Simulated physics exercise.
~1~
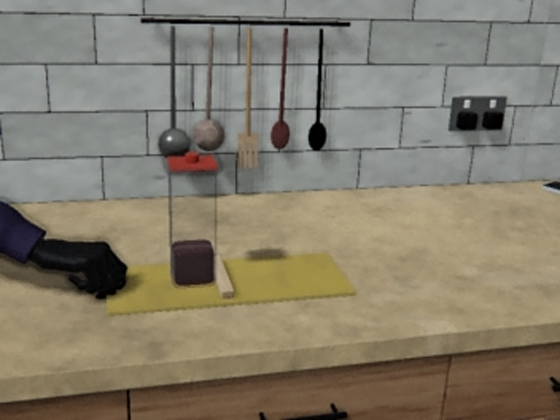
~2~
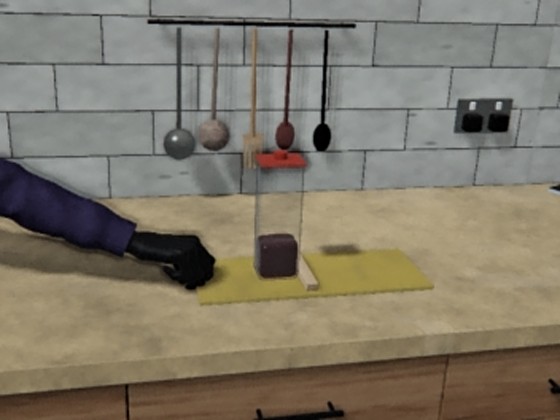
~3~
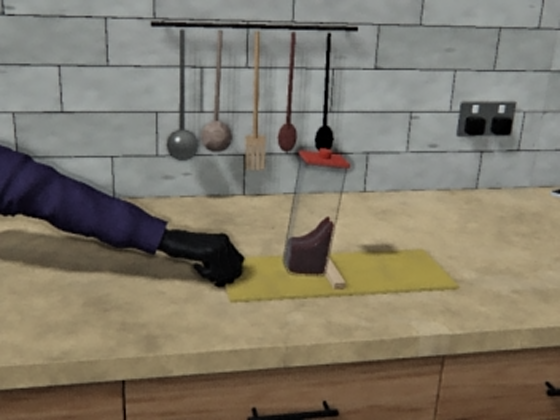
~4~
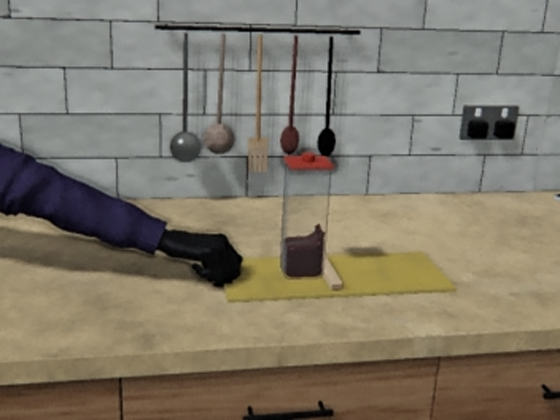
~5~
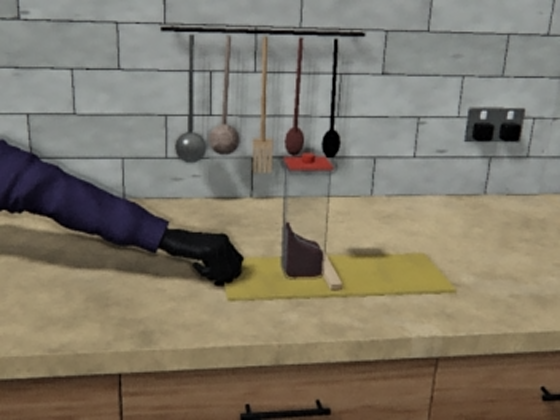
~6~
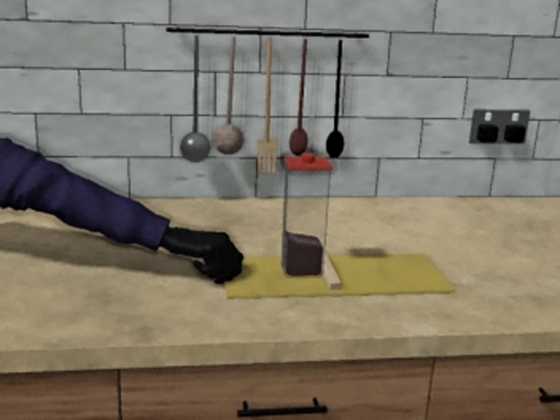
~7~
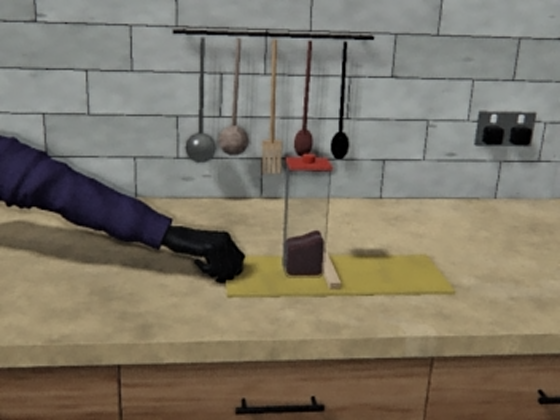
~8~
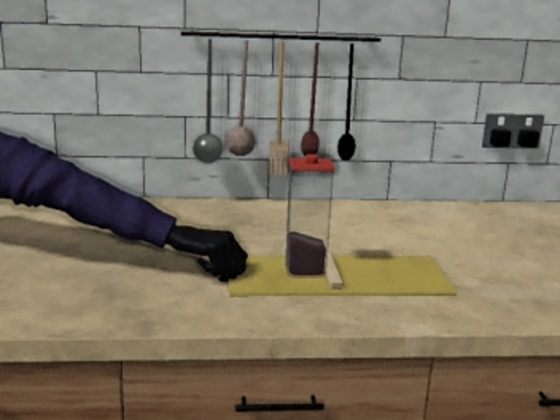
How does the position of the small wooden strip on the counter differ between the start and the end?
At the start the strip is further left, below the gap between the hanging skimmer and the wooden fork. By the end it has moved right with the yellow board and lies roughly below the dark red and black utensils.
